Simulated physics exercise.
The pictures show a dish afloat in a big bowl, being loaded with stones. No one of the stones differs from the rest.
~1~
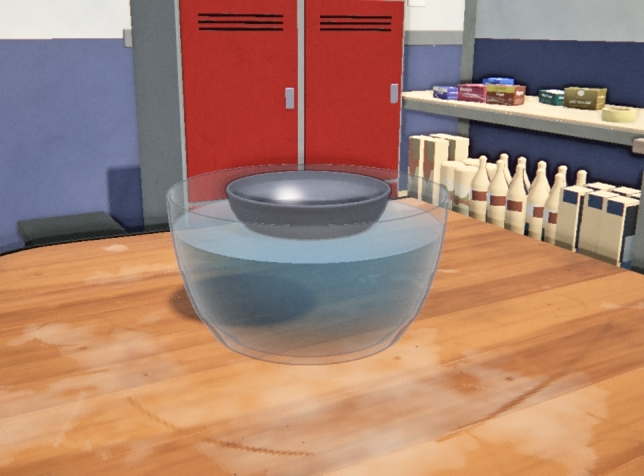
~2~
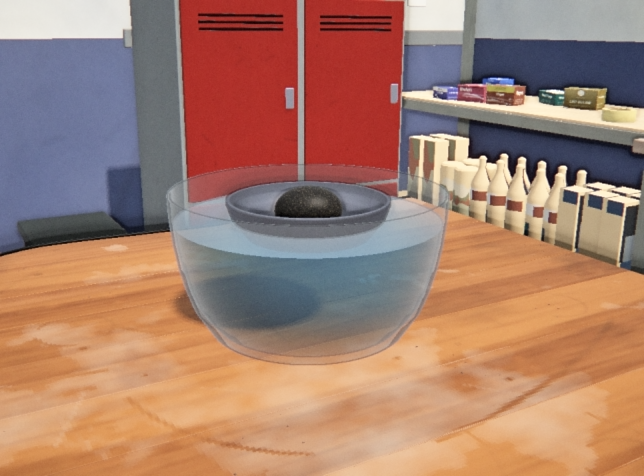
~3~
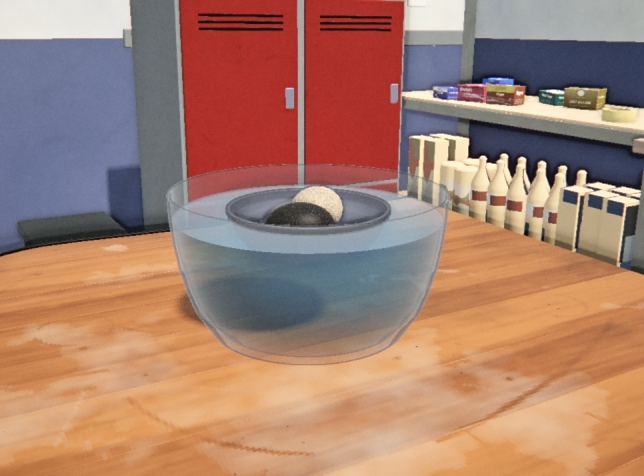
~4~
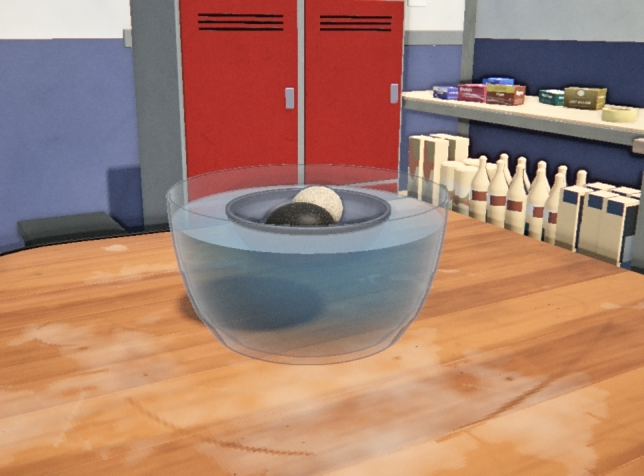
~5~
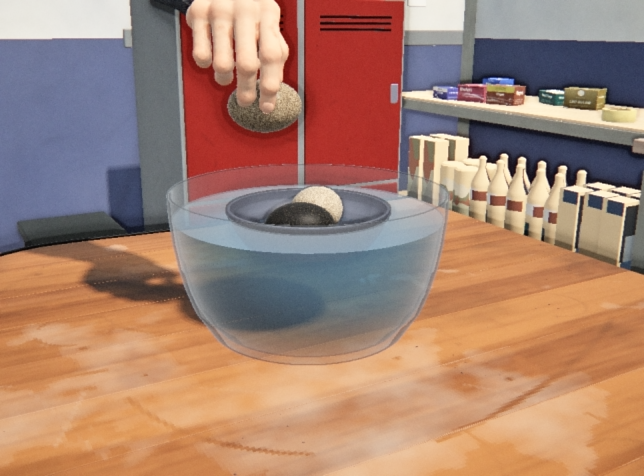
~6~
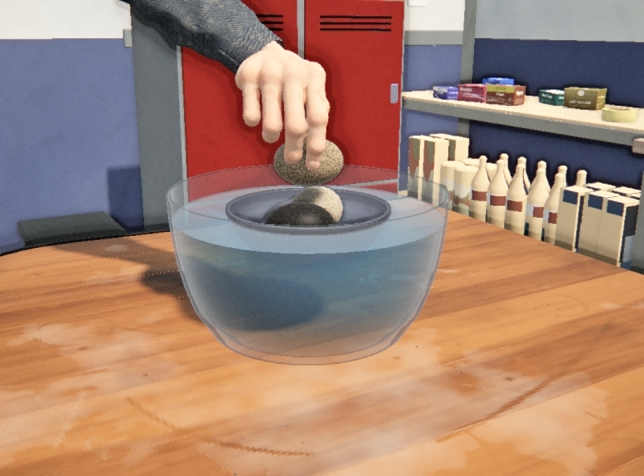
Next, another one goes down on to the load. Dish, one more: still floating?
No.
A moment on, the stone is in and the dish dips.
Further on, water pours in over its edge.
When it is over, the dish lies on the bottom with its load.
